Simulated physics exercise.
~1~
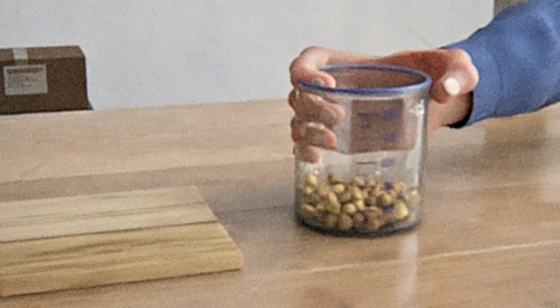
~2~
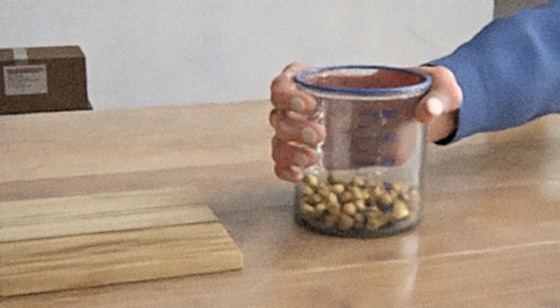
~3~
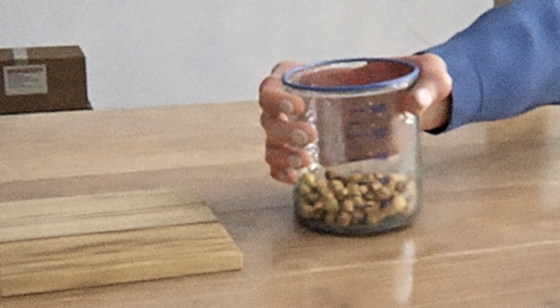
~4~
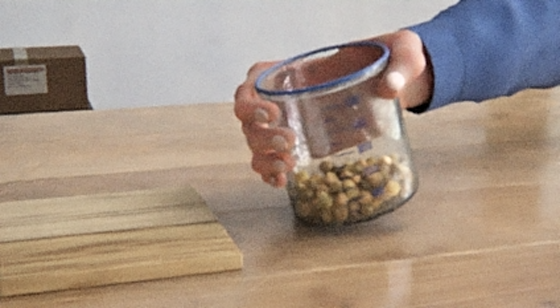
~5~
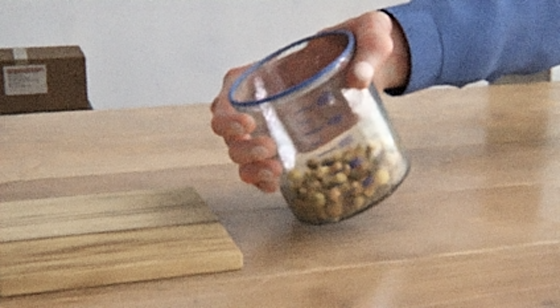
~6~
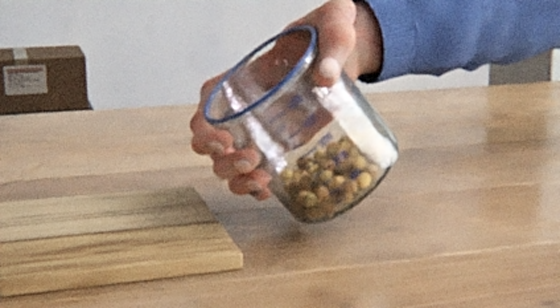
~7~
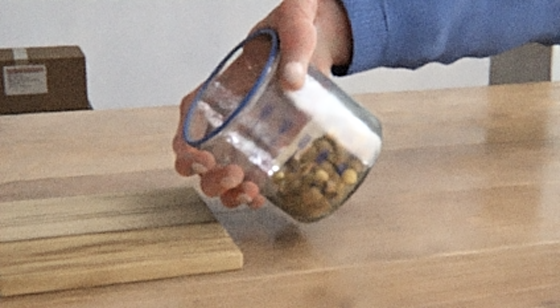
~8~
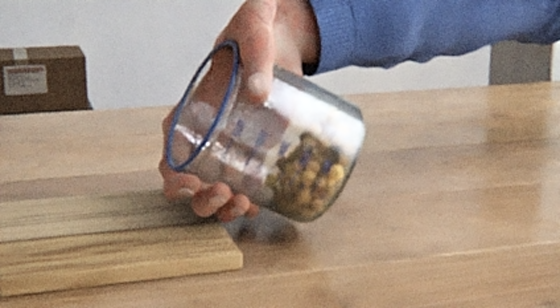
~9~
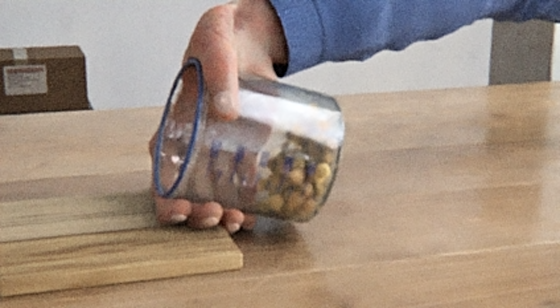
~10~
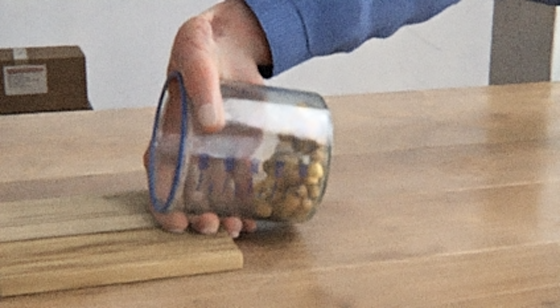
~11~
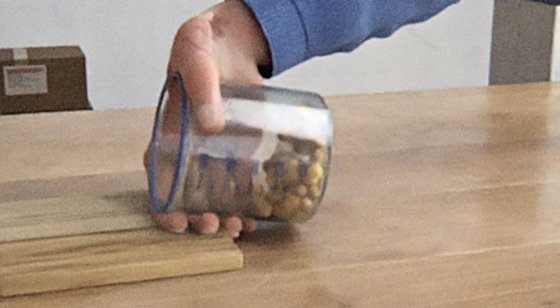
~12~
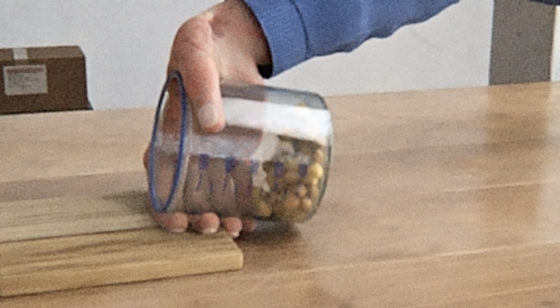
In the video, a hand in a blue sleeve holds a clear, blue-rimmed beaker of small nut-like pieces on a wooden table, then tips it leftward until it lies nearly on its side against a wooden board, with the pieces still inside.
